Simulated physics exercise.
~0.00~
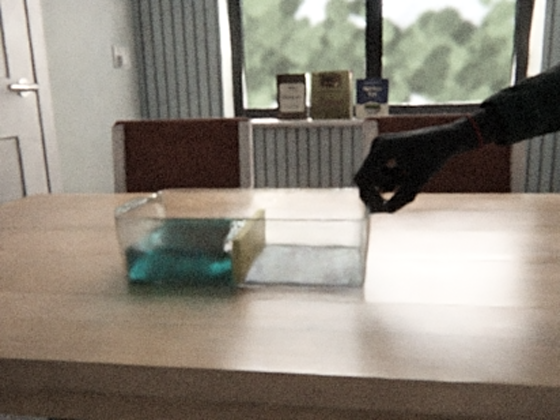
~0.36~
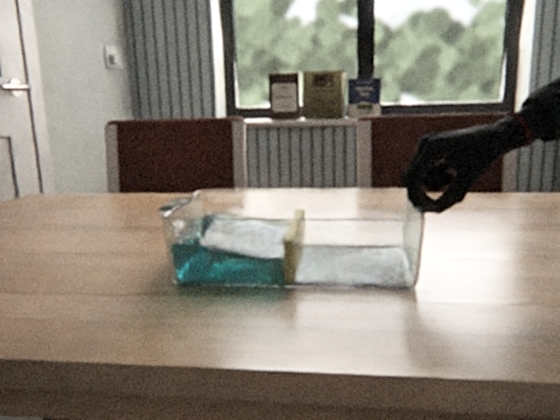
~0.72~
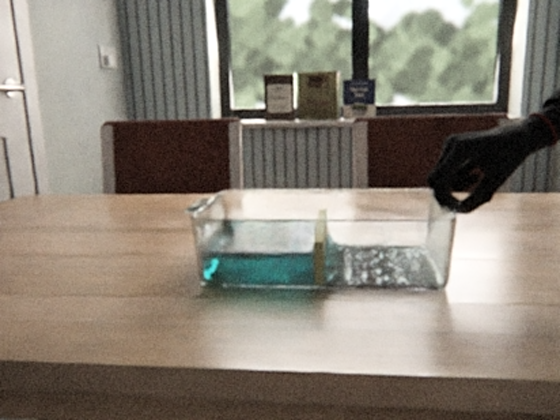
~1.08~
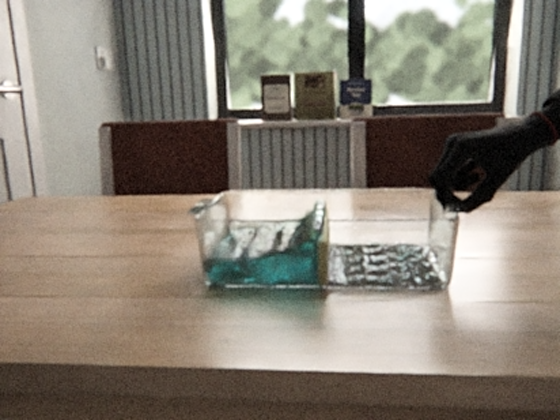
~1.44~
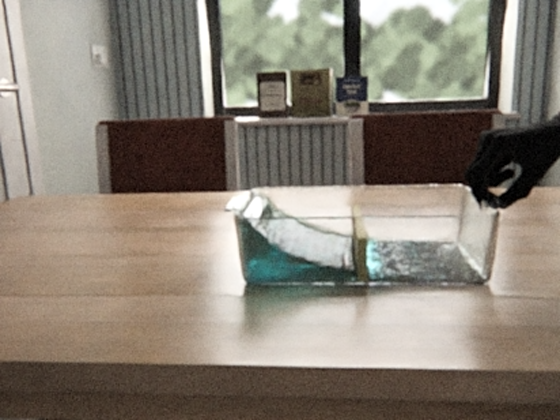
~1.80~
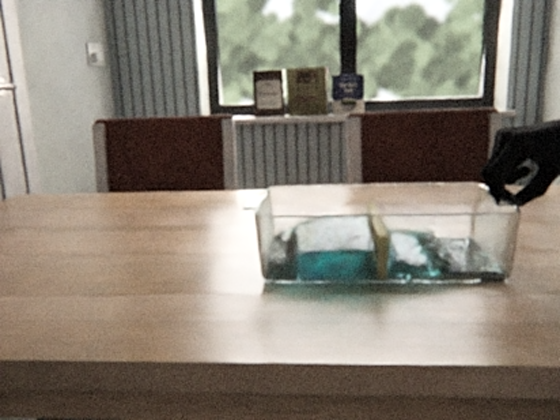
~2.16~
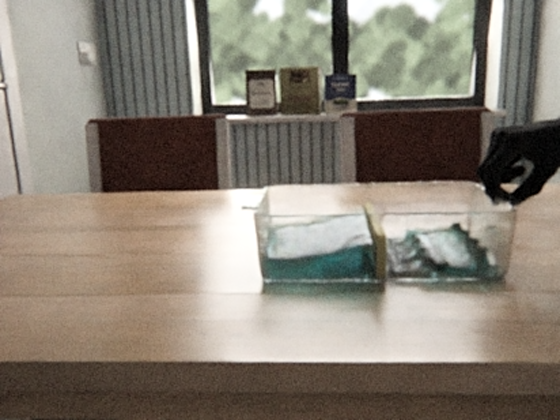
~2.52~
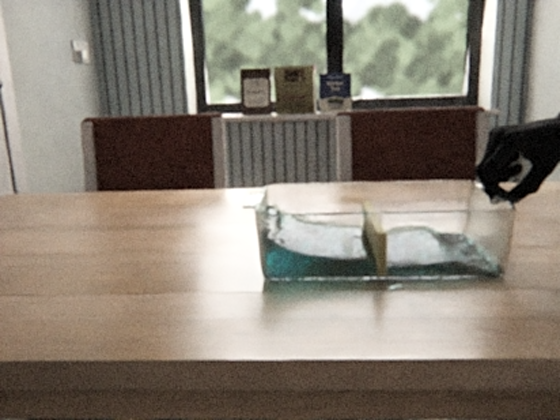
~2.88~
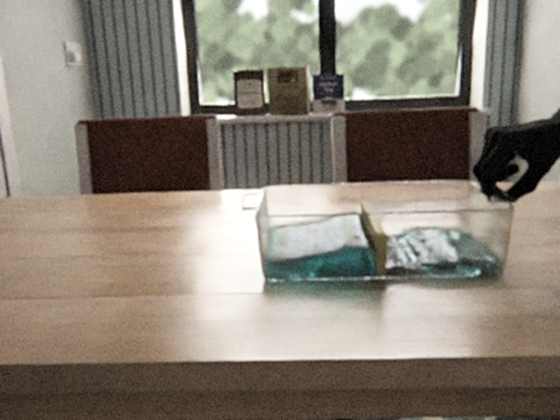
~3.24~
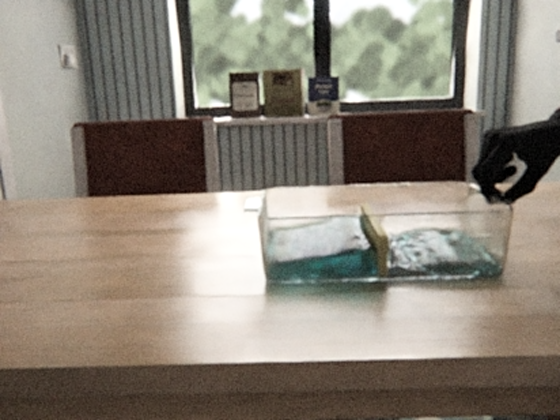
A clear divided box with blue-green water on its left side was pulled right across a wooden table by a dark hand, paused, then was pulled again, making the water slosh over the low wall and leaving some on the right.
